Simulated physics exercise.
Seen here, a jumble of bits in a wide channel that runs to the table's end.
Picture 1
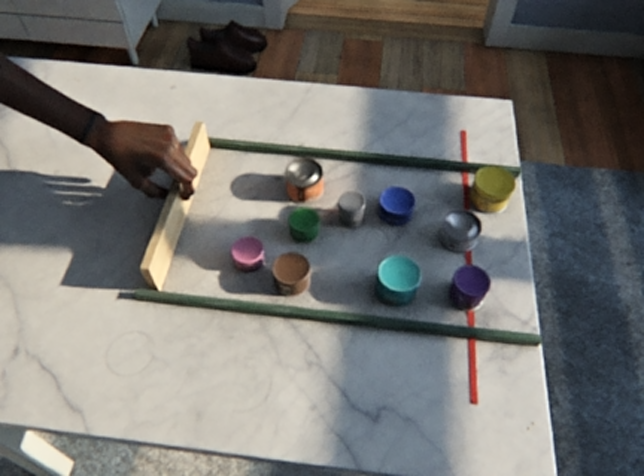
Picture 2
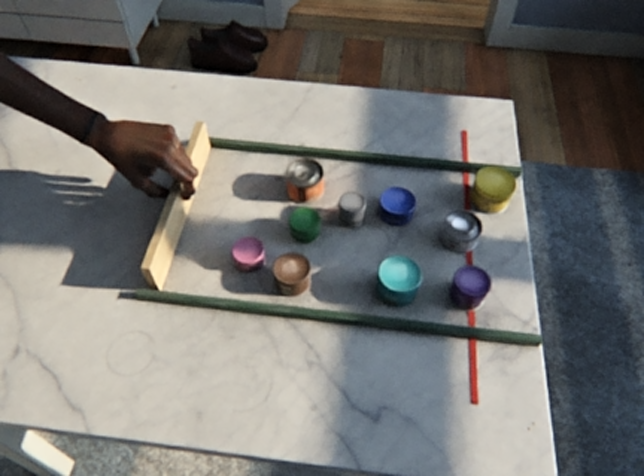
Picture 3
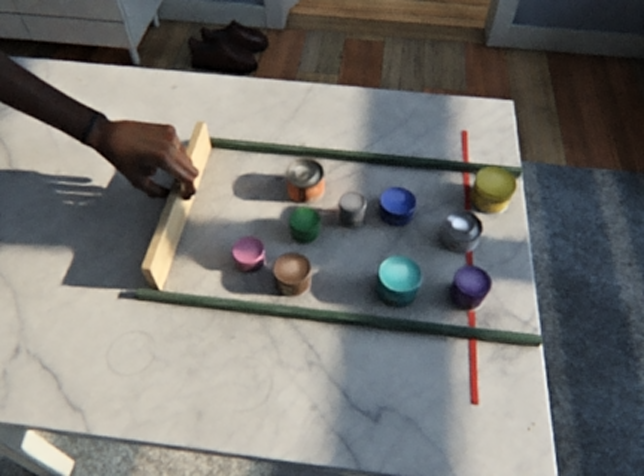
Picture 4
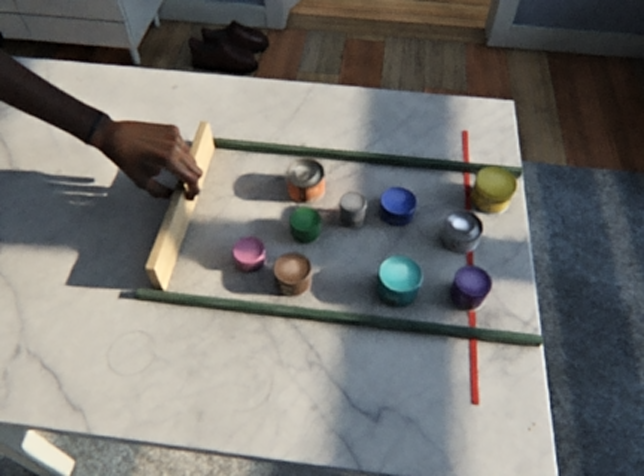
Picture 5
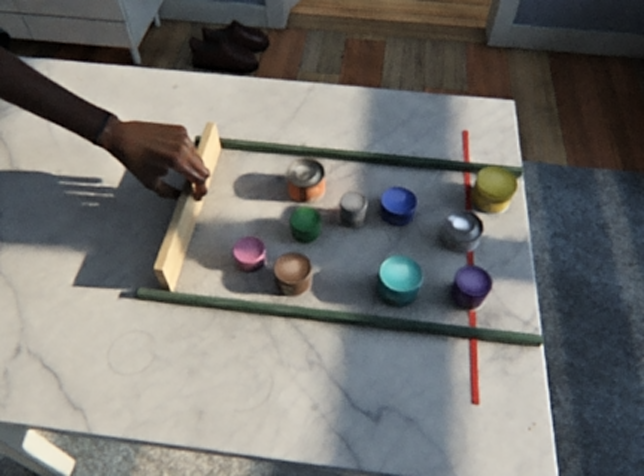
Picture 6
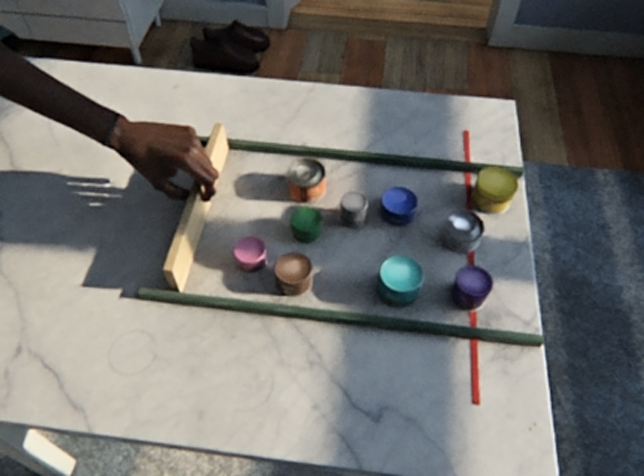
A hand sliding a wooden board slightly right between two green rails, toward small colourful pots sitting still on a marble table.
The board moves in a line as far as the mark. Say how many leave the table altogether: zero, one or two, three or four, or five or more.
The number that fall off is one or two.
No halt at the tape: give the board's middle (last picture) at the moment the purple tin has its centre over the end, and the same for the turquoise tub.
At (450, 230) for the purple tin; at (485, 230) for the turquoise tub.
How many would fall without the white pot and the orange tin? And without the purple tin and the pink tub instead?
It would be 1 and 0.
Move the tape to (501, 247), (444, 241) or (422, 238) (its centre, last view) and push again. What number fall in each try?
Down on the floor: 5, 0 and 0.
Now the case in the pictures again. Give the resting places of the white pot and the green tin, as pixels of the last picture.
Near (525, 252) and (489, 246).
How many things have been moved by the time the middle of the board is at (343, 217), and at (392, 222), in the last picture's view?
The counts are 5 and 9.
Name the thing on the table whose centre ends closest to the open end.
It is the yellow pot.
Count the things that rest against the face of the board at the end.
5 of them.
Soon after, none off yet; yellow pot at rest near (494, 191); purple tin at rest near (471, 289); white pot at rest near (463, 231).
After that, none off yet; yellow pot at rest near (494, 191); purple tin displaced about its own width near (515, 295); white pot displaced about its own width near (497, 241).
In the end, the number that fall off is one or two; gone, purple tin.
